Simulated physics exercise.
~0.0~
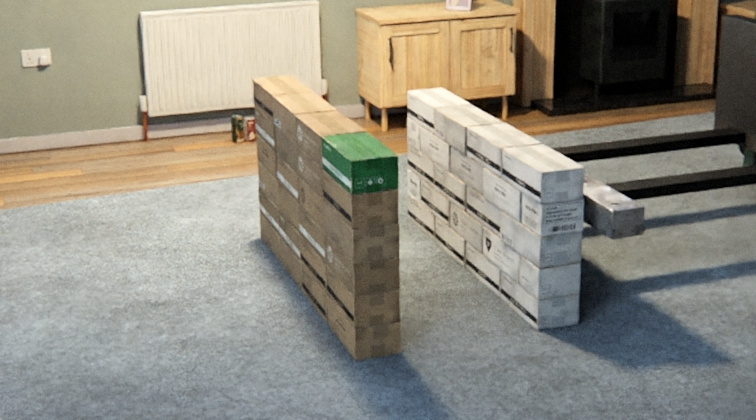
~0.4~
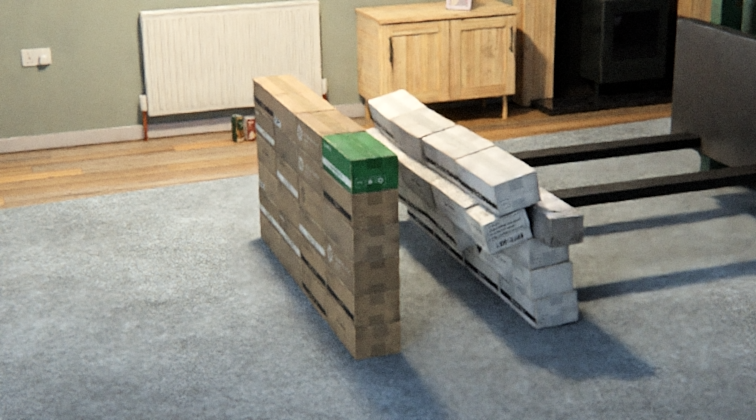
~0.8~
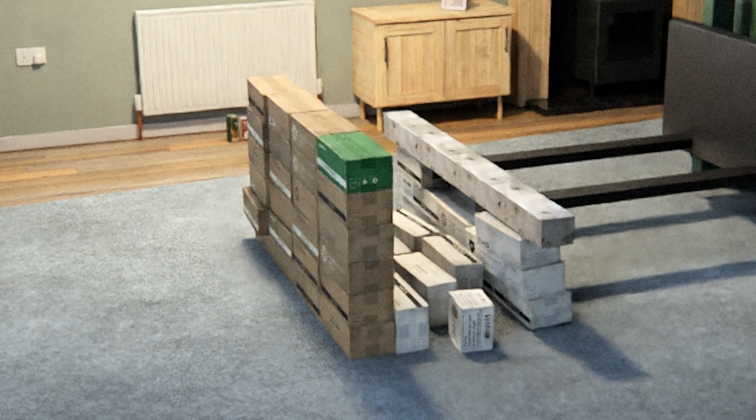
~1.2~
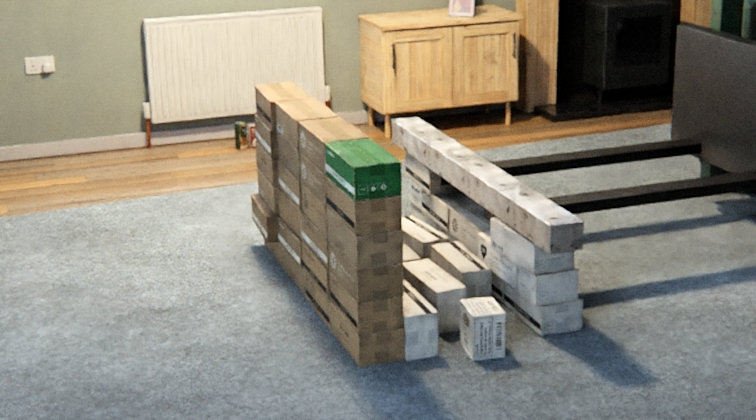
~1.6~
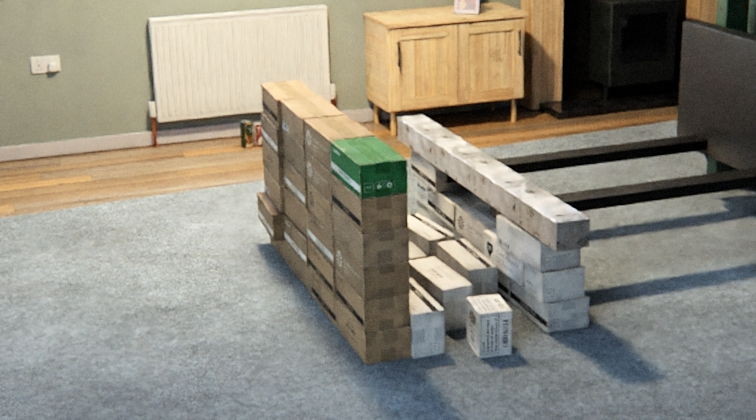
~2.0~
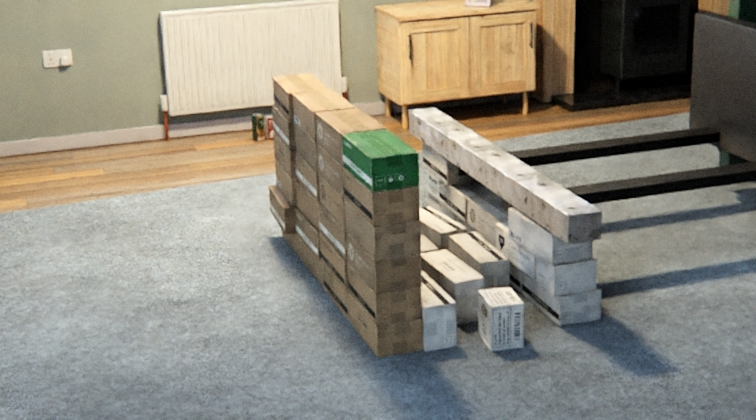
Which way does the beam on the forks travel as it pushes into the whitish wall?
The beam travels to the left, pushing the upper boxes of the whitish wall toward the brown one.
